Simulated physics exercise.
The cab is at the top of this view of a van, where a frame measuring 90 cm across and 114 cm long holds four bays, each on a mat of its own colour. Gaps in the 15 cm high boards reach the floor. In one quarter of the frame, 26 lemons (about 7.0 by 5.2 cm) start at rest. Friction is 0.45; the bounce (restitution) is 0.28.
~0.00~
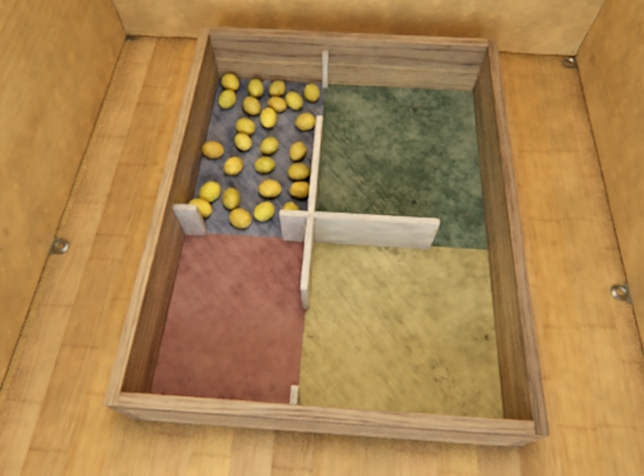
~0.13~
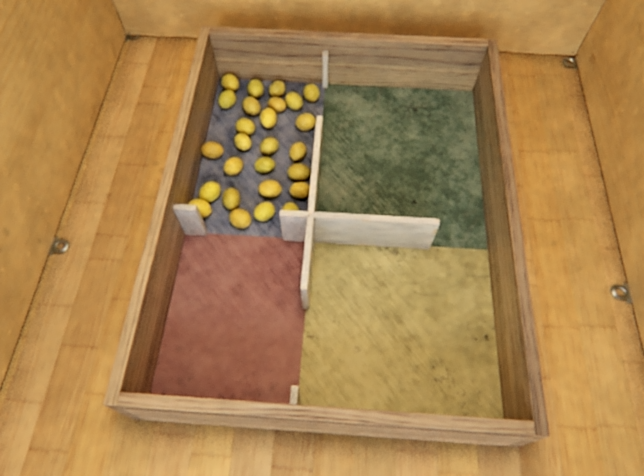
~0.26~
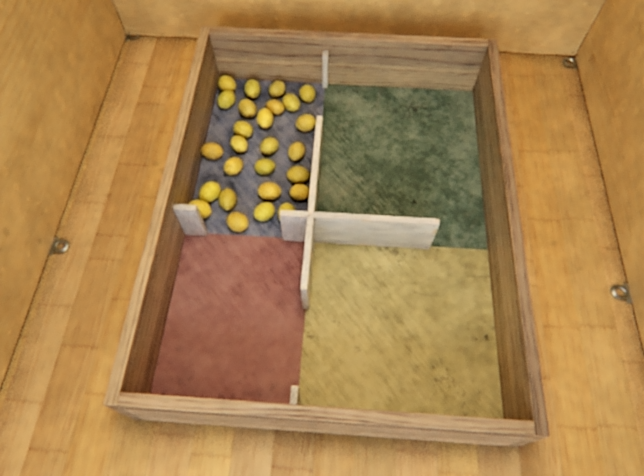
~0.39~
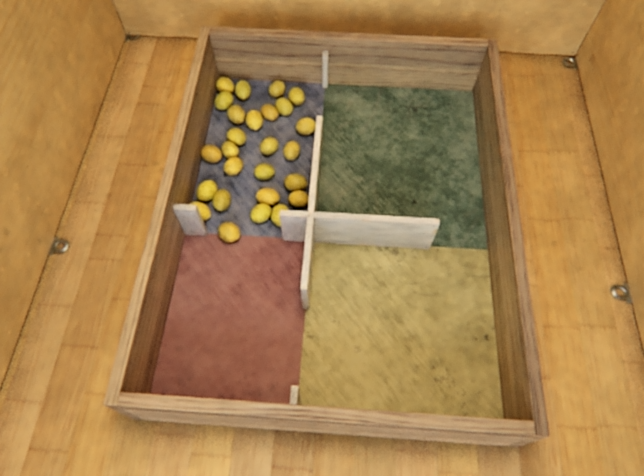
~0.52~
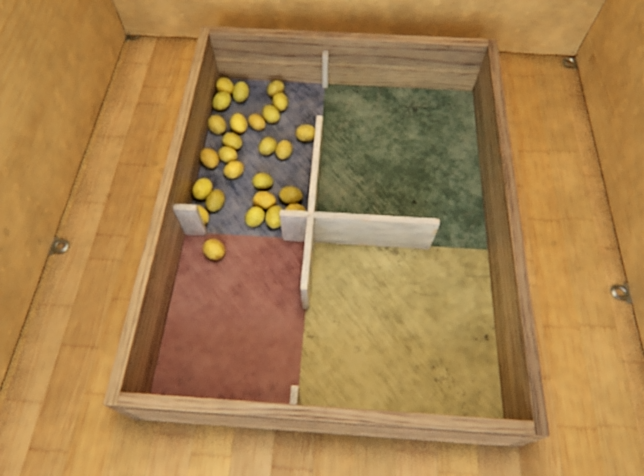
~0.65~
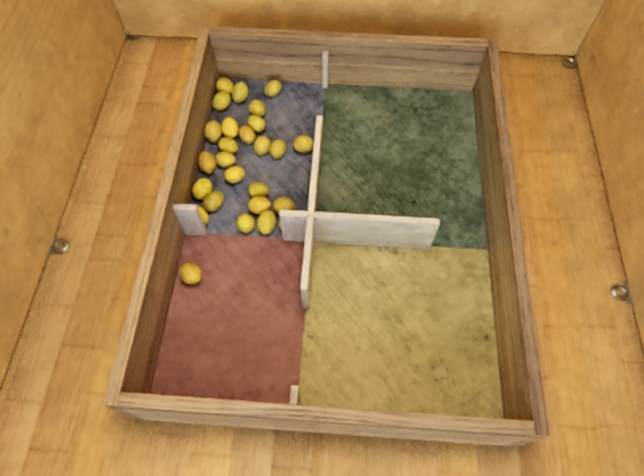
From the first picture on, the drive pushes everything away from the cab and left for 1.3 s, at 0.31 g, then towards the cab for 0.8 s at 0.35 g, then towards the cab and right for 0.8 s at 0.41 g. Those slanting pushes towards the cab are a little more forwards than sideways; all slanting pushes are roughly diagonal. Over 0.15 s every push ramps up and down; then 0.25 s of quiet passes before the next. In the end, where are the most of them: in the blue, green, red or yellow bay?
I would say the blue one.
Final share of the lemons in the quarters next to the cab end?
Near enough 100 per cent, I'd say.
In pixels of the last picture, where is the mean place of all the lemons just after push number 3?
Near (275, 118).
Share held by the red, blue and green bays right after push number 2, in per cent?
Per cent by then - red: 20, blue: 80, green: 0.
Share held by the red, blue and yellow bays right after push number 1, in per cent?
Red 30, blue 70, yellow 0 %.
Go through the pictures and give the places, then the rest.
In the first frame, middle of the blue mat (260, 150); middle of the green mat (400, 158); middle of the red mat (234, 318); middle of the yellow mat (401, 329); 26 in the blue bay; the lemon farthest behind, in the direction of the first push, is at (312, 93).
In the second frame, 26 in the blue bay; the lemon farthest behind, in the direction of the first push, is at (311, 93).
In the third frame, 26 in the blue bay; the lemon farthest behind, in the direction of the first push, is at (308, 94).
In the fourth frame, 1 in the red bay and 25 in the blue bay; the lemon farthest behind, in the direction of the first push, is at (297, 96).
In the fifth frame, 1 in the red bay and 25 in the blue bay; the lemon farthest behind, in the direction of the first push, is at (276, 89).
In the sixth frame, 1 in the red bay and 25 in the blue bay; the lemon farthest behind, in the direction of the first push, is at (273, 88).
After push 1 (1.54 s), 7 in the red bay and 19 in the blue bay.
After push 2 (2.59 s), 5 in the red bay, 20 in the blue bay and 1 in the green bay.
After push 3 (3.64 s), 1 in the red bay, 23 in the blue bay and 2 in the green bay.
Outcome (at 4.96 s), 1 in the red bay, 22 in the blue bay and 3 in the green bay.
